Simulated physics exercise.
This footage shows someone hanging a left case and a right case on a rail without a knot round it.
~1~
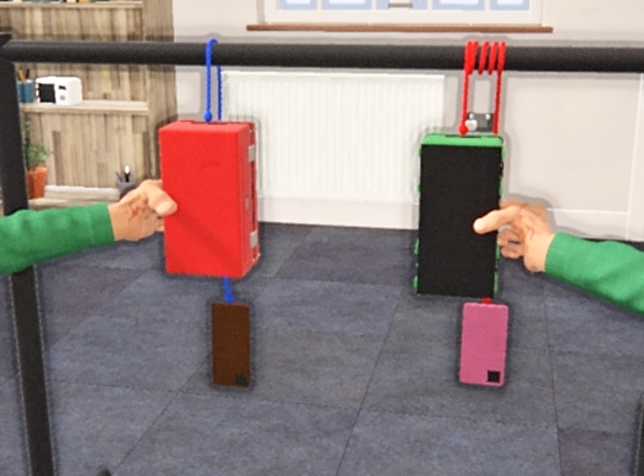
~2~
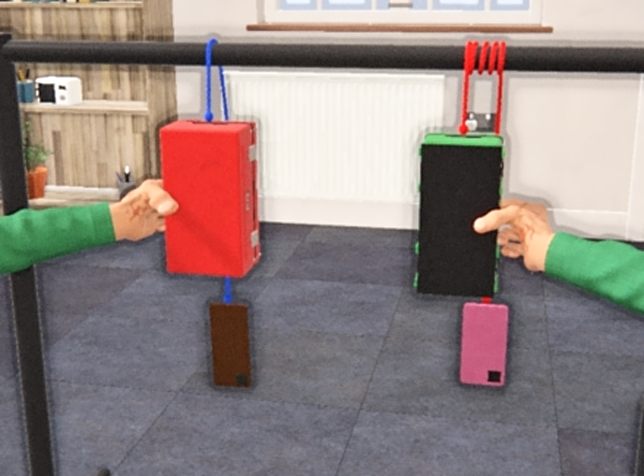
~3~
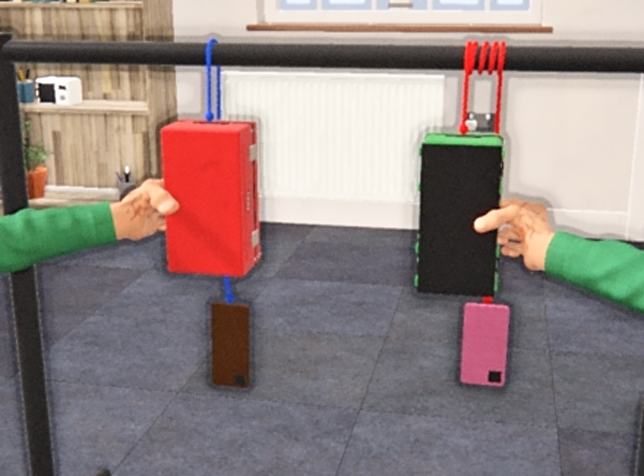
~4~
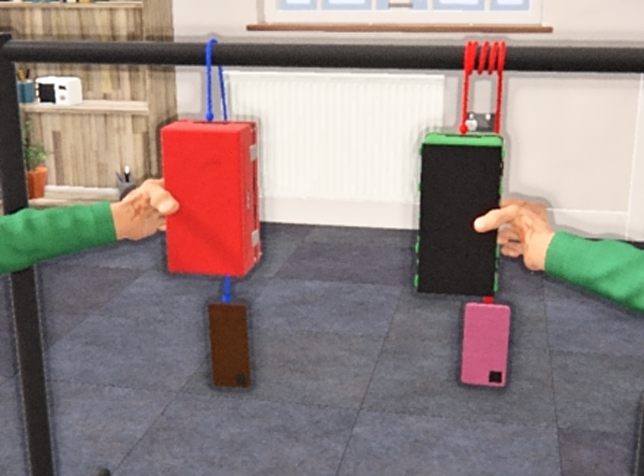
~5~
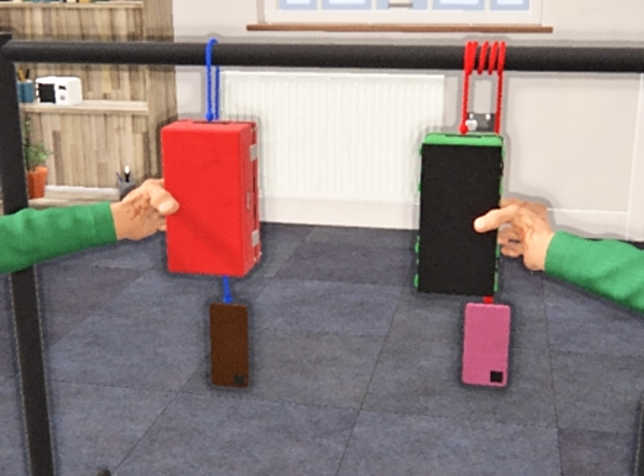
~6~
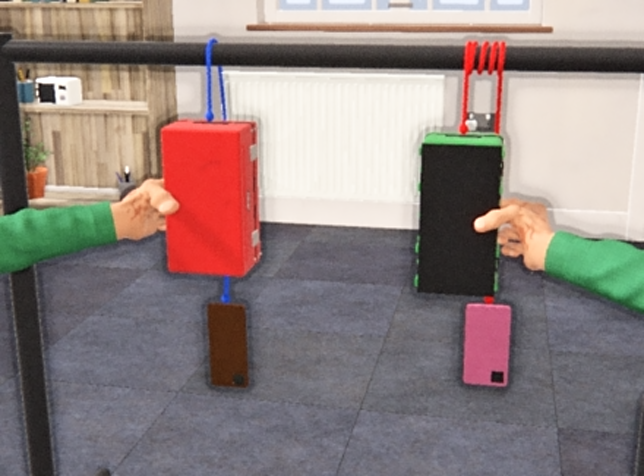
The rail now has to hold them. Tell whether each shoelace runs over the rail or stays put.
In the end the left case falls, the right case is held.
Then, 0.42 s after the last picture, left case dropping near (220, 355); right case hanging near (462, 210).
Then, 0.72 s after the last picture, left case on the floor; right case hanging near (464, 207).
At rest, left case on the floor; right case hanging near (463, 206). The left case runs down to the floor and the right case is held.
